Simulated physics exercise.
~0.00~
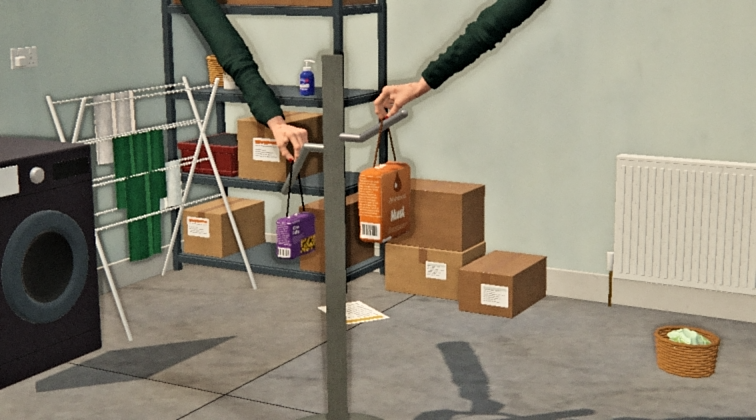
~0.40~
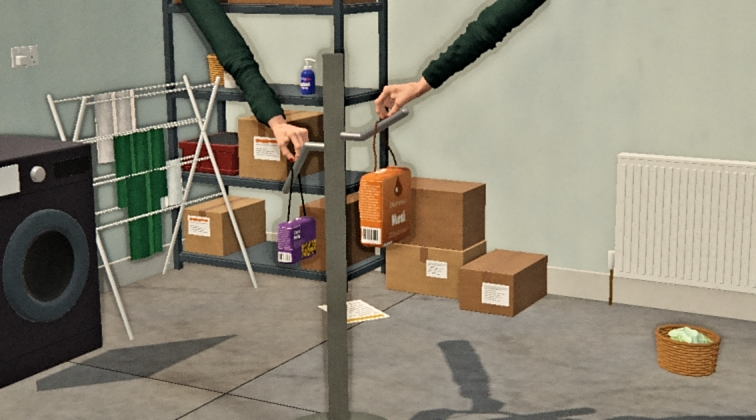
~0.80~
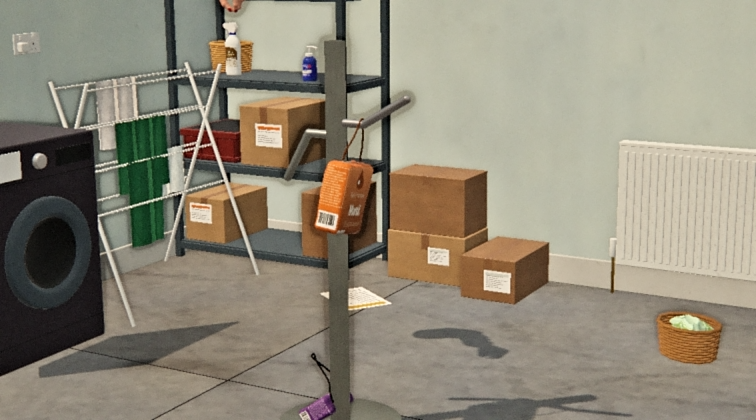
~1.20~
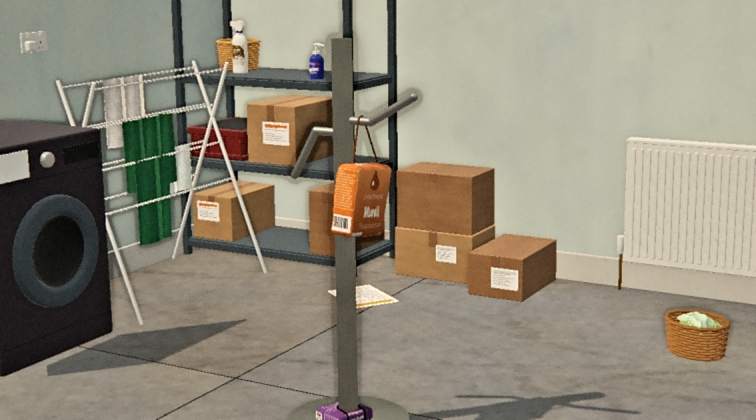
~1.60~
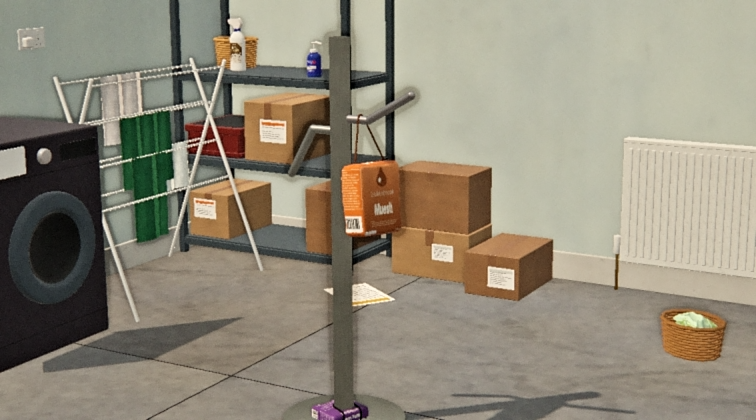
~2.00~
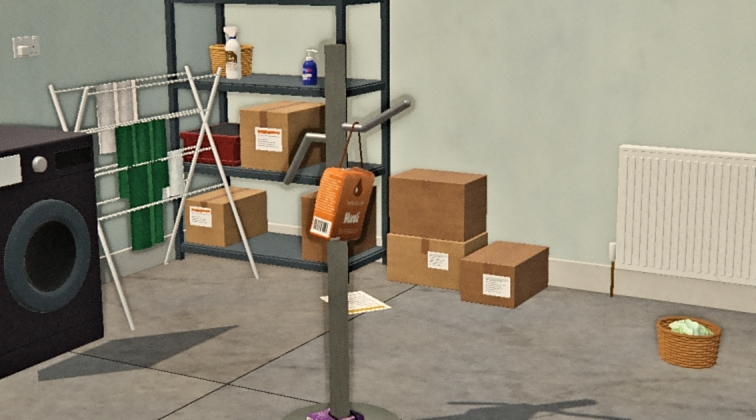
Two hands release bags on a stand; the purple pouch falls, while the orange sack swings, still hanging.
